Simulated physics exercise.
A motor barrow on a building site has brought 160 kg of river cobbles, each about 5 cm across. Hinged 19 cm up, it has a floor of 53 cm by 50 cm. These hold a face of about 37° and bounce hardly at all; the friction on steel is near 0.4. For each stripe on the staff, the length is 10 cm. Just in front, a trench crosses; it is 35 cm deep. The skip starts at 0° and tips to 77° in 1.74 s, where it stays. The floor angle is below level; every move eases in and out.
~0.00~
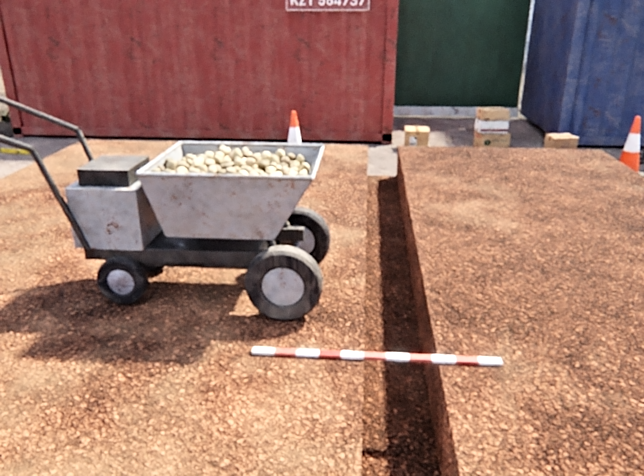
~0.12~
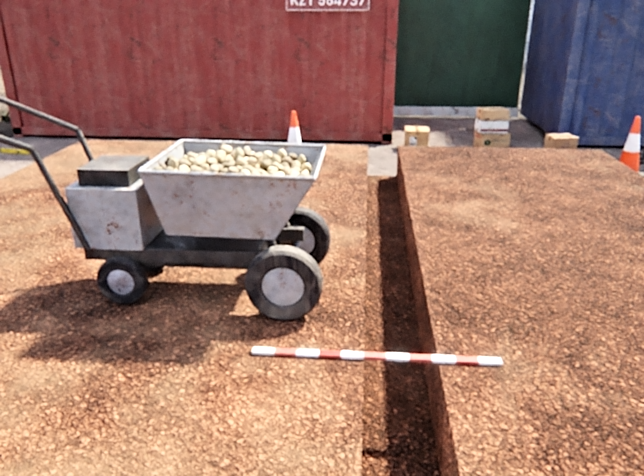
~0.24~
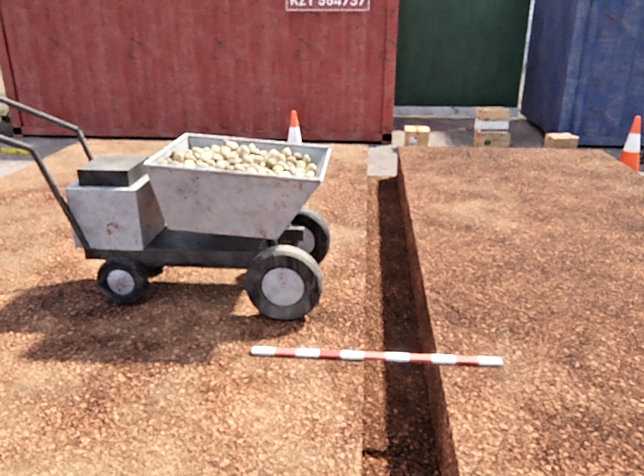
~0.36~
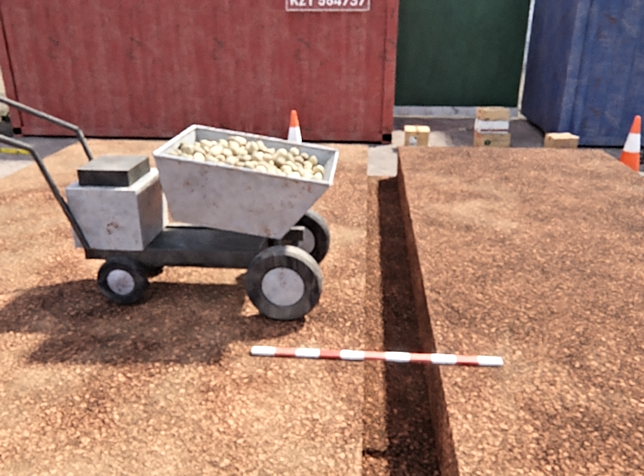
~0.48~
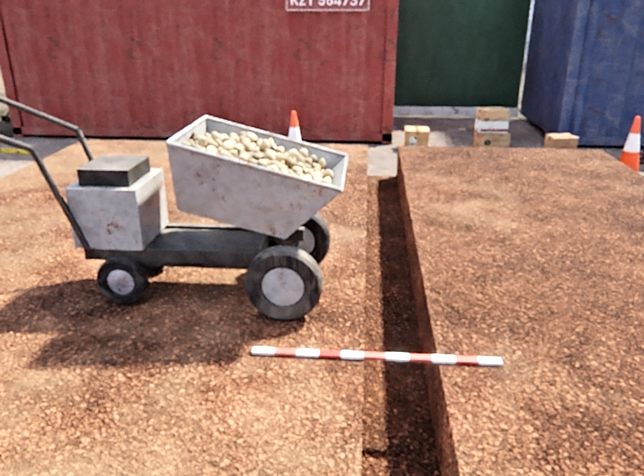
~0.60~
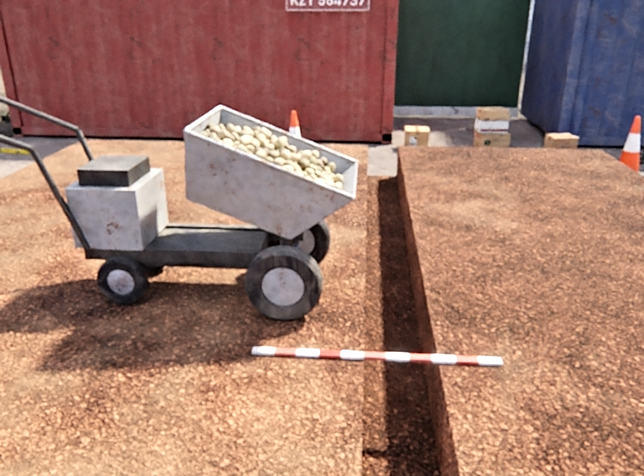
On a building site of reddish-brown gravel, seen from slightly above and to the side, a narrow trench runs away from the viewer before red, green and blue containers. A grey motor barrow loaded with pale cobbles stands at left, near a red-and-white staff lying across the trench and orange cones behind. The skip tilts steadily rightward, its rear rising, while the barrow and camera stay still.
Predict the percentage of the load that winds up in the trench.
My prediction is about 64 per cent.
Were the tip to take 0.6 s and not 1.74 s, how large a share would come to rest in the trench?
Close to 35 percent, then.
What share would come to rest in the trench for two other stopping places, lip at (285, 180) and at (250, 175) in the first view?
90 and 95 %.
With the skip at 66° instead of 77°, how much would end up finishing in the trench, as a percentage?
Expect roughly 50 per cent.
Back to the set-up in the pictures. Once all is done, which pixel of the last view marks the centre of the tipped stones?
Roughly at (412, 328).
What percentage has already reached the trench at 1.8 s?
By that moment, roughly 20 per cent of the load.
After 1.3 s the floor is at 65°; 98 % in the skip, 2 % in the trench; the foremost stones are at (420, 255).
After 1.8 s the floor is at 77°; 50 % in the skip, 22 % in the trench, 28 % past the trench; the foremost stones are at (530, 299).
After 2.2 s the floor is at 77°; 25 % in the skip, 38 % in the trench, 37 % past the trench; the foremost stones are at (589, 306).
After 4.1 s the floor is at 77°; 0 % in the skip, 64 % in the trench, 36 % past the trench; the foremost stones are at (609, 307).
